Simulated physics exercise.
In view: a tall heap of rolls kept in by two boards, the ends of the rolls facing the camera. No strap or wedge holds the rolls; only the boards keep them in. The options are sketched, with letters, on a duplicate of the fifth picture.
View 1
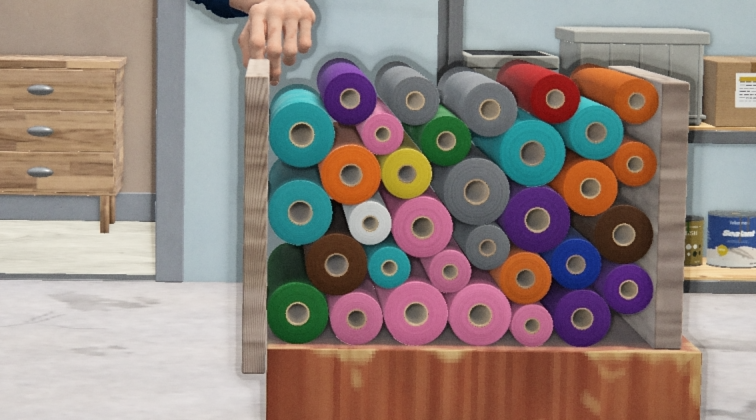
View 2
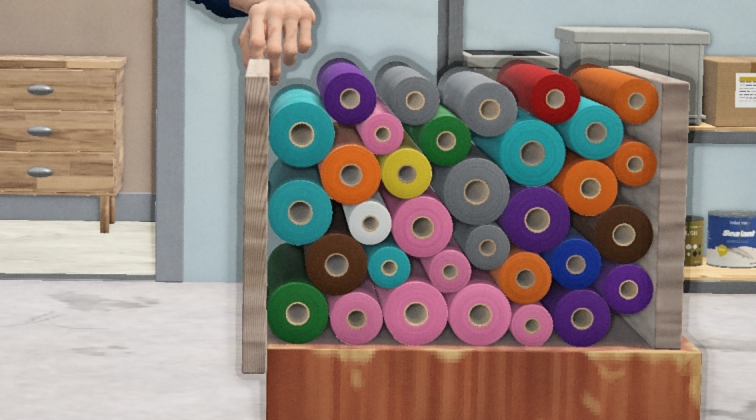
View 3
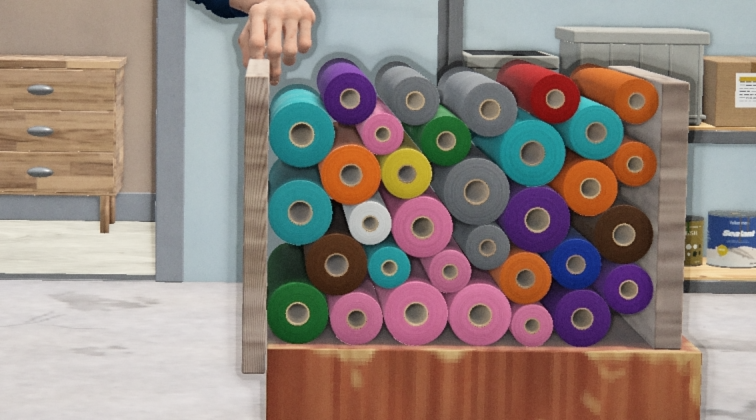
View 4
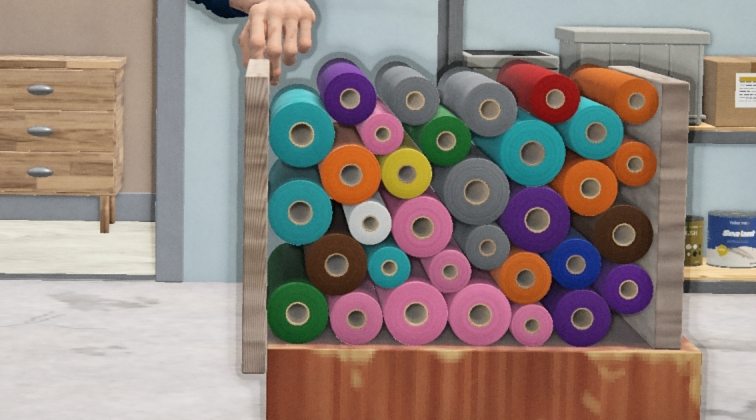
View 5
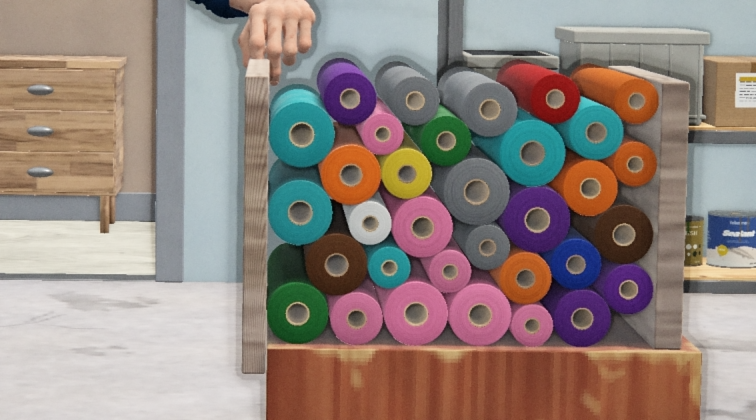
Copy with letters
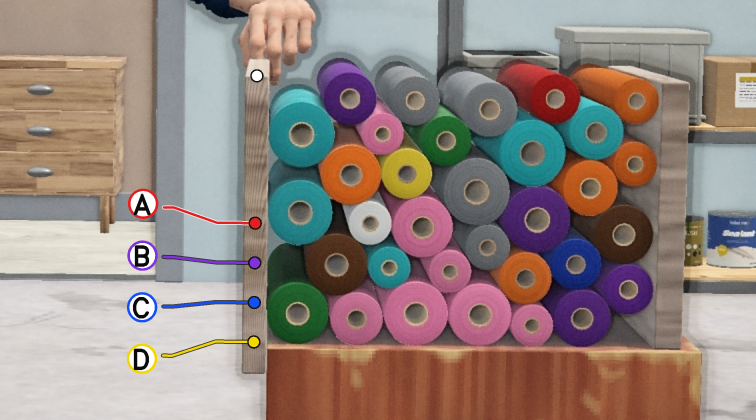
In a room with shelves and a wooden dresser, a hand rested on the left board beside a tall heap of colourful rolls held between two boards, and nothing visibly moved.
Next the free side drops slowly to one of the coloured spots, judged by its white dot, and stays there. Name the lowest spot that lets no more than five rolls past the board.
The lowest mark that will do is B.
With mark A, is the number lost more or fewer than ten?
It loses fewer than ten.
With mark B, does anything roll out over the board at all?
Yes, at B.
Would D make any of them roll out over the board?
Yes.
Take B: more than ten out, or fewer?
Fewer than ten.
On the marked copy, A at (255, 223); B at (255, 263); C at (254, 303); D at (254, 342); the white dot at (257, 76).
With B. Early on, top of the board (268, 162).
Further on, top of the board (267, 259).
At the end, top of the board (266, 262), two out over the board.
As for the rest, A two out over the board; C six out over the board; D more than five out over the board.
